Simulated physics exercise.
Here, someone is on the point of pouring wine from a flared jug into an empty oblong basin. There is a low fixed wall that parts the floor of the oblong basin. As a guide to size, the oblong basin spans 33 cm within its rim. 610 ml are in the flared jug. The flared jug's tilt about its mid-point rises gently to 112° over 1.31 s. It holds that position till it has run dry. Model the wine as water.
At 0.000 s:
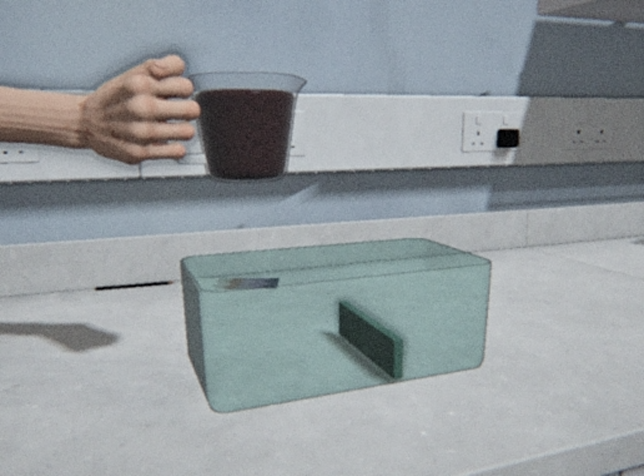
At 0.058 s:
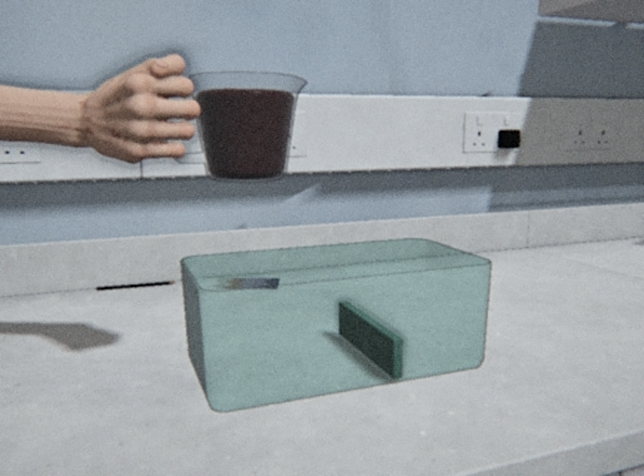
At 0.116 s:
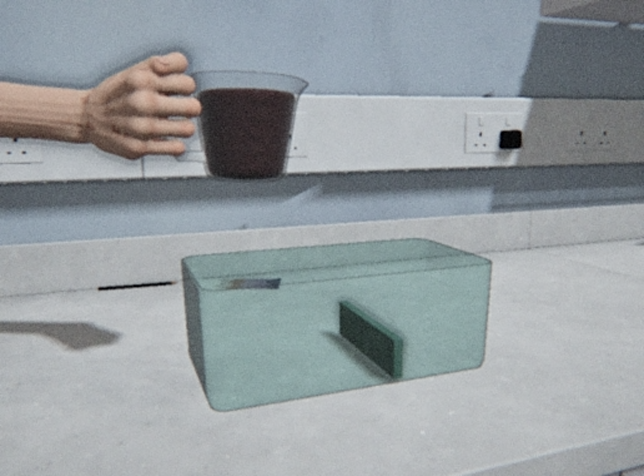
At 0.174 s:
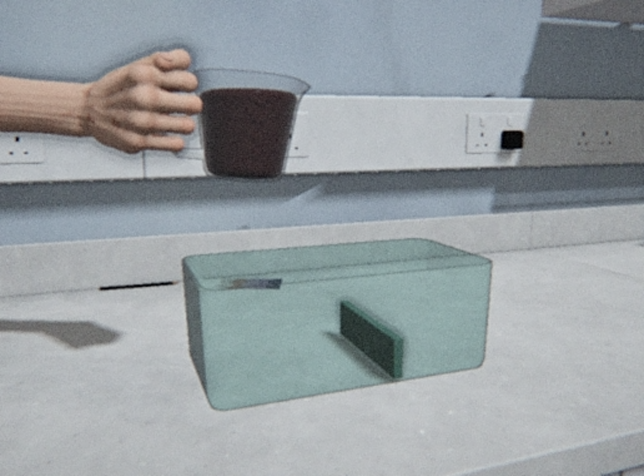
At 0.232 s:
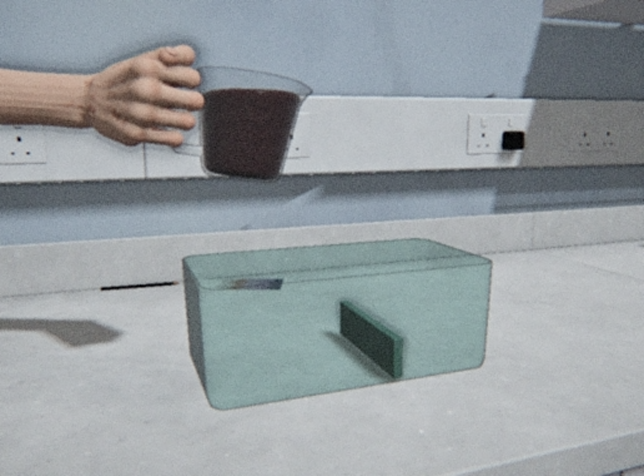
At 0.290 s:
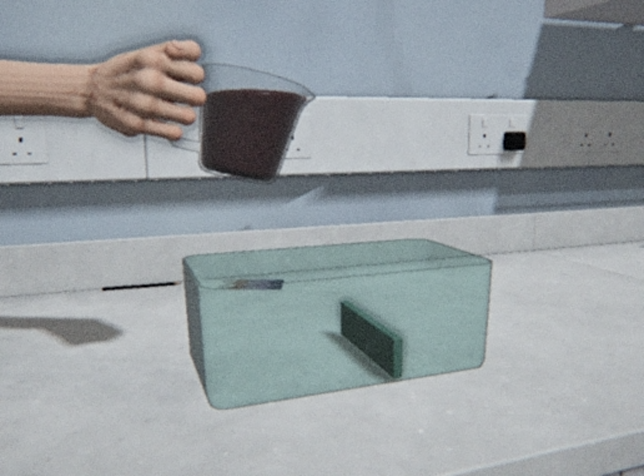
Above an empty oblong basin, a hand gently tilts a jug of dark wine rightward.
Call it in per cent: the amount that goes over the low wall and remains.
I would put it at about 46 per cent.
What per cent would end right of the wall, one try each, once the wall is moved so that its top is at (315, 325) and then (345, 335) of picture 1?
In turn about 95 and 75 per cent.
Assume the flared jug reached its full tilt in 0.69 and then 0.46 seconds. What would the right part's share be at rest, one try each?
I'd expect close to 25 per cent and then close to 20 per cent.
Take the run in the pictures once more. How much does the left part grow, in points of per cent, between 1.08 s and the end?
Some 22 per cent.
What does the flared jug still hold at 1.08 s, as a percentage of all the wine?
10 %.
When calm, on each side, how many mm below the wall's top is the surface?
The left side gives some 38 mm, the right side some 32 mm.
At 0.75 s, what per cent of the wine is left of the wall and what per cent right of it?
Left: Around 3. Right: Around 8.
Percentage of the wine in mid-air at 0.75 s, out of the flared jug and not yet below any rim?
About 22 per cent.
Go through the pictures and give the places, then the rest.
It leans 0°; its right rim is at (306, 81); the wine meets the walls at (194, 93) and (291, 95); the oblong basin's rim runs from (190, 275) to (456, 250); the wall's top is at (368, 320), in the first picture.
It leans 1°; its right rim is at (306, 82); the wine meets the walls at (194, 93) and (292, 95), in the second picture.
It leans 2°; its right rim is at (308, 84); the wine meets the walls at (196, 93) and (293, 96), in the third picture.
It leans 5°; its right rim is at (310, 87); the wine meets the walls at (198, 93) and (295, 96), in the fourth picture.
It leans 8°; its right rim is at (312, 91); the wine meets the walls at (200, 94) and (298, 97), in the fifth picture.
It leans 13°; its right rim is at (315, 97); the wine meets the walls at (203, 95) and (303, 97), in the sixth picture.
By 0.75 s the tilt is 68° and 67 per cent is still to pour, 3 is left of the wall and 8 right of it.
By 1.08 s the tilt is 104° and 10 per cent is still to pour, 32 is left of the wall and 45 right of it.
By 1.43 s the tilt is 112° and 0 per cent is still to pour, 53 is left of the wall and 46 right of it.
By 1.81 s the tilt is 112° and 0 per cent is still to pour, 53 is left of the wall and 46 right of it.
At rest 53 per cent lies left of the wall, 46 right of it and 1 outside.
